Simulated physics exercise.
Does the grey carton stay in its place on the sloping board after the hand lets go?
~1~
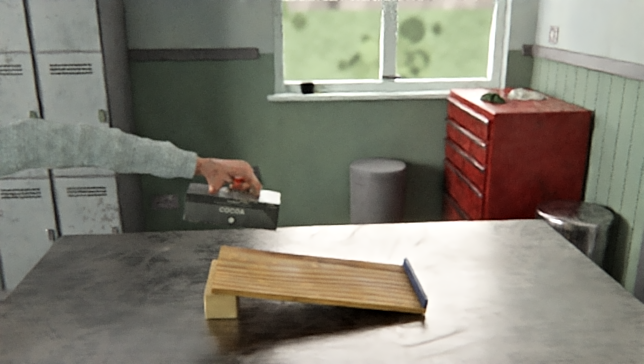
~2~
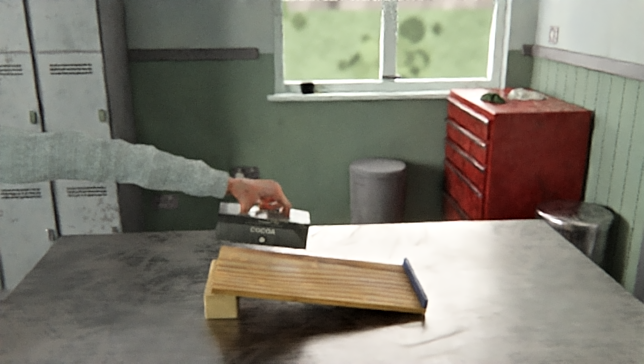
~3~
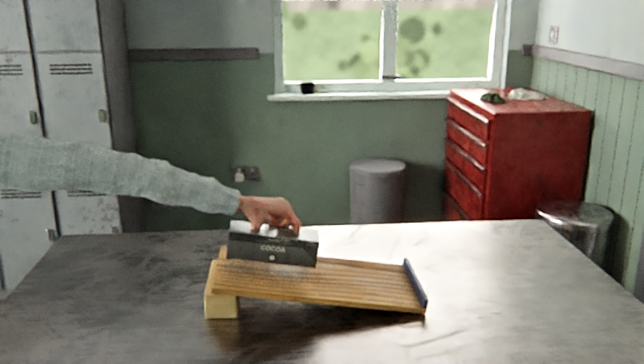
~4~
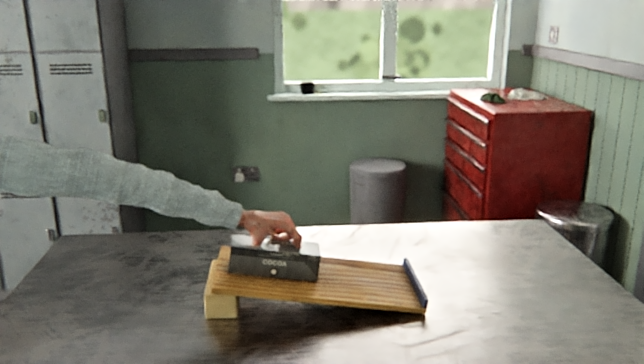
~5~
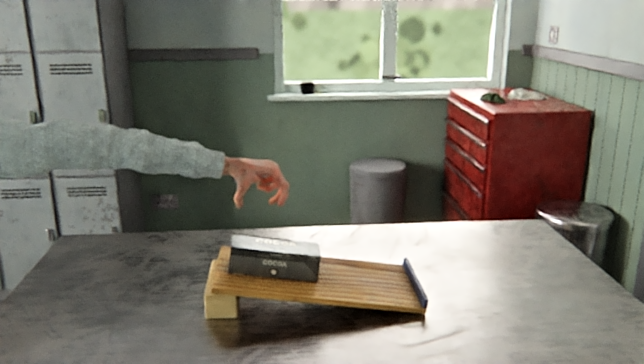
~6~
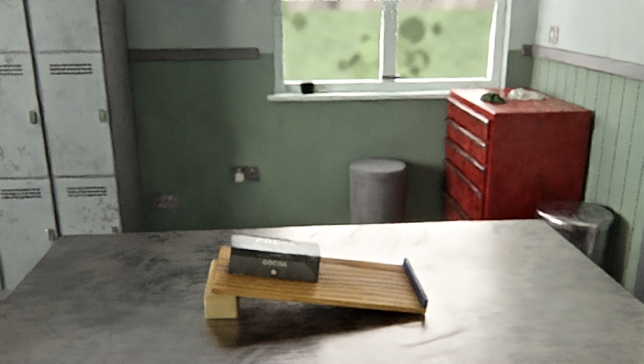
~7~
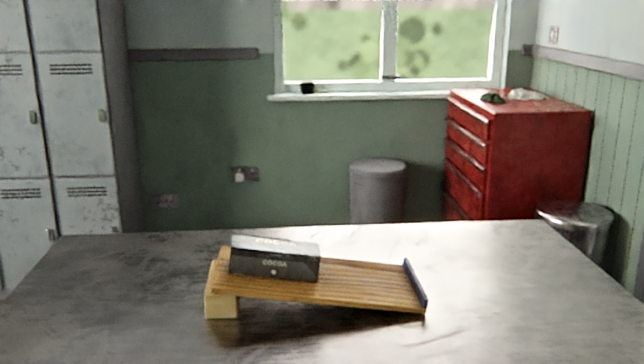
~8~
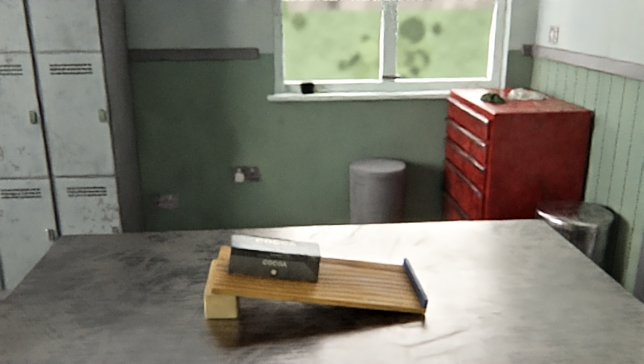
Yes, the grey carton keeps its place near the raised end of the board and does not slide down.
The clip opens with a hand reaching in from the left, holding a grey carton above a metal table where a ridged wooden board slopes gently down to the right. The hand carries the carton rightward and lowers it toward the raised end of the board. It sets the carton down on the upper part of the slope, then lets go and draws back. The arm leaves the view, and the carton sits alone on the board. It does not slide at all, and at the end it is still resting where it was placed.
